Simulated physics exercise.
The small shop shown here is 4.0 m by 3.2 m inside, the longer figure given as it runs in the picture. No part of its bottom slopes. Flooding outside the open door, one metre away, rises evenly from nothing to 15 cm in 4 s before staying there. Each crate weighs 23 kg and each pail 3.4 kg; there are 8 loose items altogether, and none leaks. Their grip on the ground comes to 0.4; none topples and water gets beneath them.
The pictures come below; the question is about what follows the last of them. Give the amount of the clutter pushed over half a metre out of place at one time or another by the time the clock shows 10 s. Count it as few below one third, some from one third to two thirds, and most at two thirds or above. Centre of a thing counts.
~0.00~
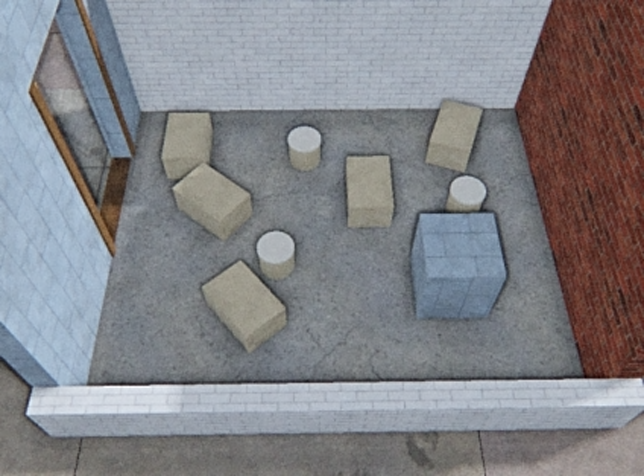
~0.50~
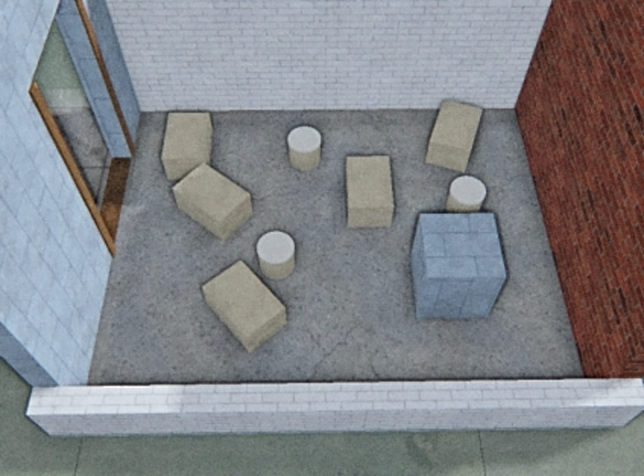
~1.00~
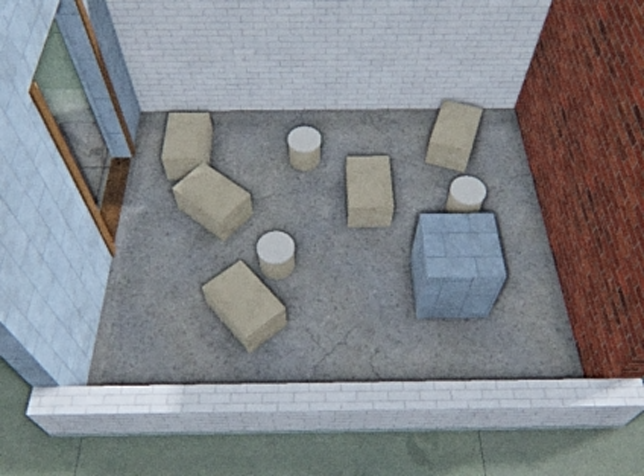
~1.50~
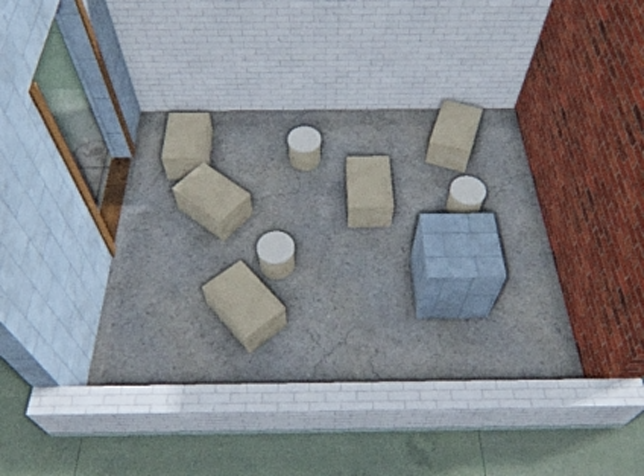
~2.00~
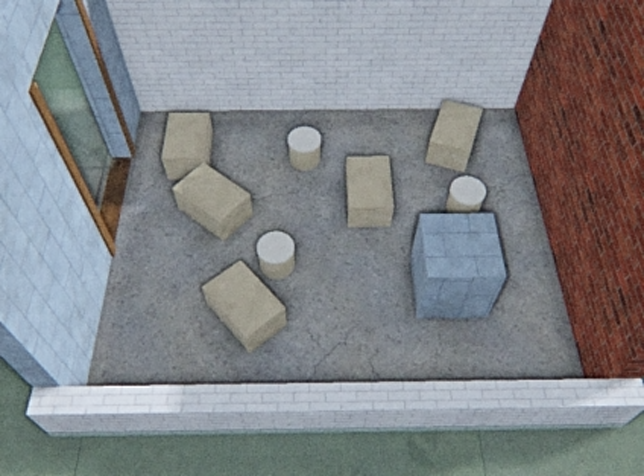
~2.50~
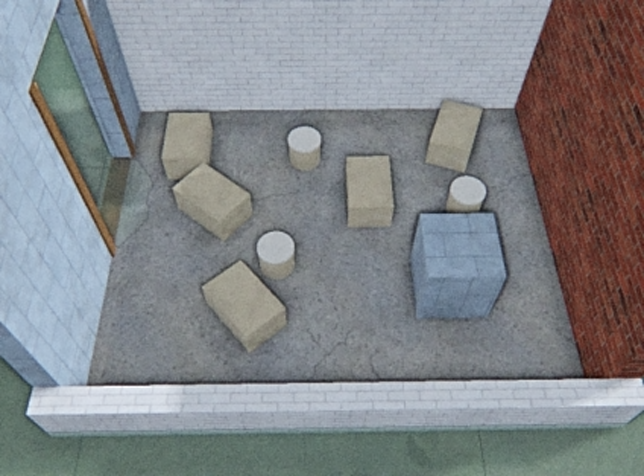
Some.
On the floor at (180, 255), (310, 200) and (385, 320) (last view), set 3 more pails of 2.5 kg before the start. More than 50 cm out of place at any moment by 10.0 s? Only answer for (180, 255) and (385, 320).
Above the limit, then above the limit.
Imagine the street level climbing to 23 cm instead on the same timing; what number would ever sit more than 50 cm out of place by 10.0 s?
Then 7.
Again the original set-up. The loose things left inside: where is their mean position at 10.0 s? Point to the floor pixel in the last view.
Centre of the remaining things: Roughly (357, 204).
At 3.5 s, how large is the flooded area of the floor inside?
About 1.0 m2.
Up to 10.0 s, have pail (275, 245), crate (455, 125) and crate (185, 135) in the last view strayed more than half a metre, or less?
In turn: Above the mark, below the mark, above the mark.
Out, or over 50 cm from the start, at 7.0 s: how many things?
Tally: 3.
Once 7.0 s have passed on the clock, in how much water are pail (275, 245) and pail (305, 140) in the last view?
Close to 3 and 3 centimetres.
After 3.5 s 0 of 8 are over 50 cm from their spots; 0 afloat.
After 4.5 s 0 of 8 are over 50 cm from their spots; 0 afloat.
After 7.0 s 3 of 8 are over 50 cm from their spots; 0 afloat.
After 10.0 s 4 of 8 are over 50 cm from their spots, and 4 have been at some point; 1 afloat.
